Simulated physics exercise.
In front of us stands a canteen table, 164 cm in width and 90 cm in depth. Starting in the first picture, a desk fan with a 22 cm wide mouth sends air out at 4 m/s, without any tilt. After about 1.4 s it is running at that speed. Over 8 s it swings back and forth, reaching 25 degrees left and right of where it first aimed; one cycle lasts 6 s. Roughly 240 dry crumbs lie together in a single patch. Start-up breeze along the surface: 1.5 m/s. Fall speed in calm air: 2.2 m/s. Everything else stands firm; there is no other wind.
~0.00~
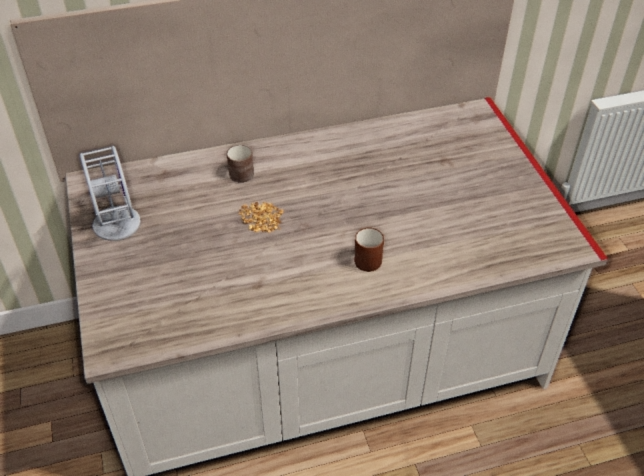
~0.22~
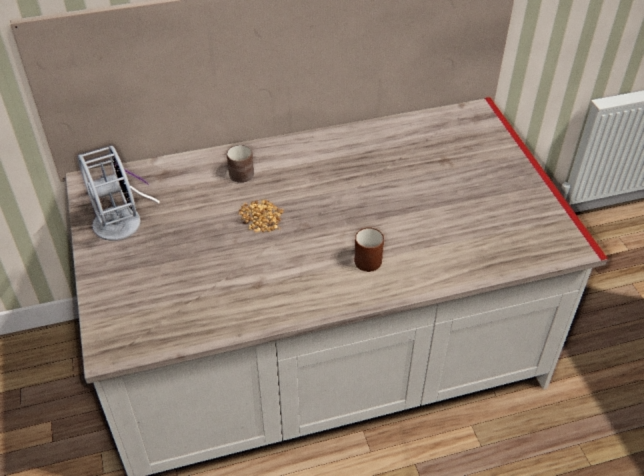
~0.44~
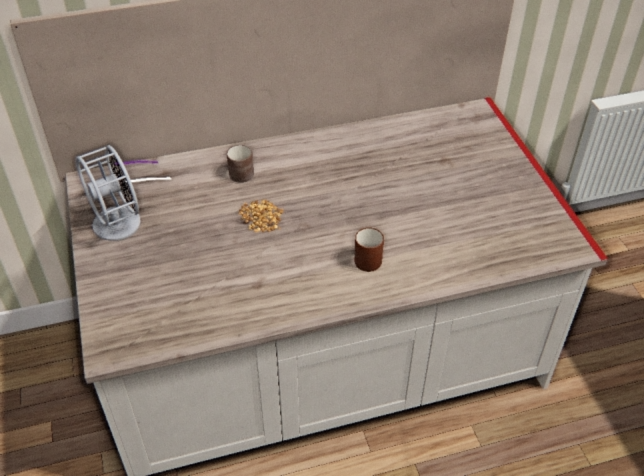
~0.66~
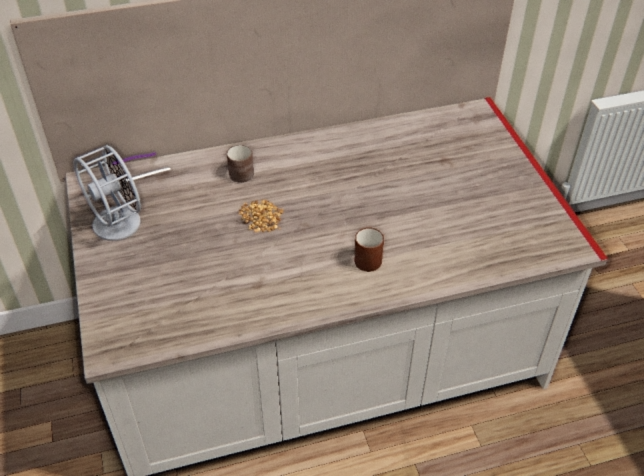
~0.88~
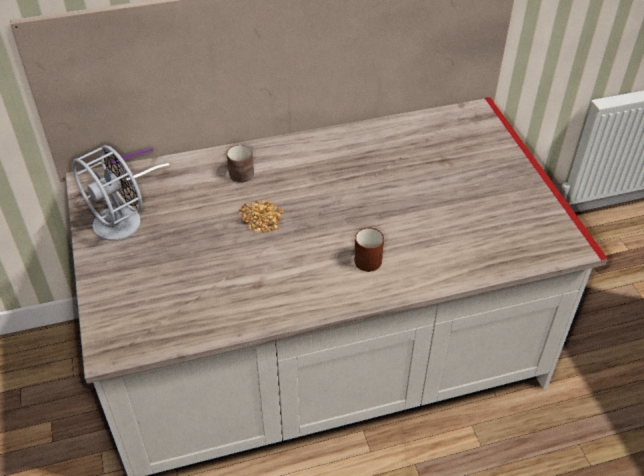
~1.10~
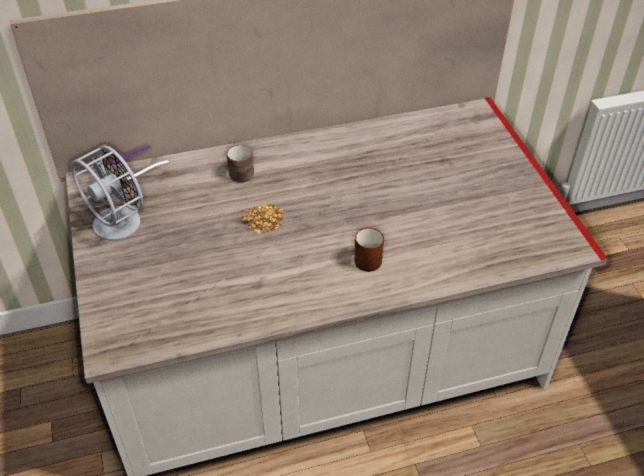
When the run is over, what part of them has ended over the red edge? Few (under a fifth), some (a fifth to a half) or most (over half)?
Most.
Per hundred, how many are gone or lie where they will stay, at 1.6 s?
Near 0 %.
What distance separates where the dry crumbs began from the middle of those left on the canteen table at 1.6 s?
It comes to near 5 cm.
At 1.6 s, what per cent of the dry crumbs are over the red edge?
0 % or thereabouts.
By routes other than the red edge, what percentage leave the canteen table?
Estimated share: Around 1 %.
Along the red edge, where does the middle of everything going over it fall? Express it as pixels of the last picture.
Midpoint of crossings, approx. (572, 210).
After 1.6 s, 0 % are over the red edge; the middle of those left on the top is near (280, 222); 0 % are gone or lie where they will stay.
After 2.6 s, 0 % are over the red edge; the middle of those left on the top is near (282, 222); 0 % are gone or lie where they will stay.
After 4.4 s, 0 % are over the red edge; the middle of those left on the top is near (413, 212); 0 % are gone or lie where they will stay.
After 8.0 s, at the end, 98 % are over the red edge.
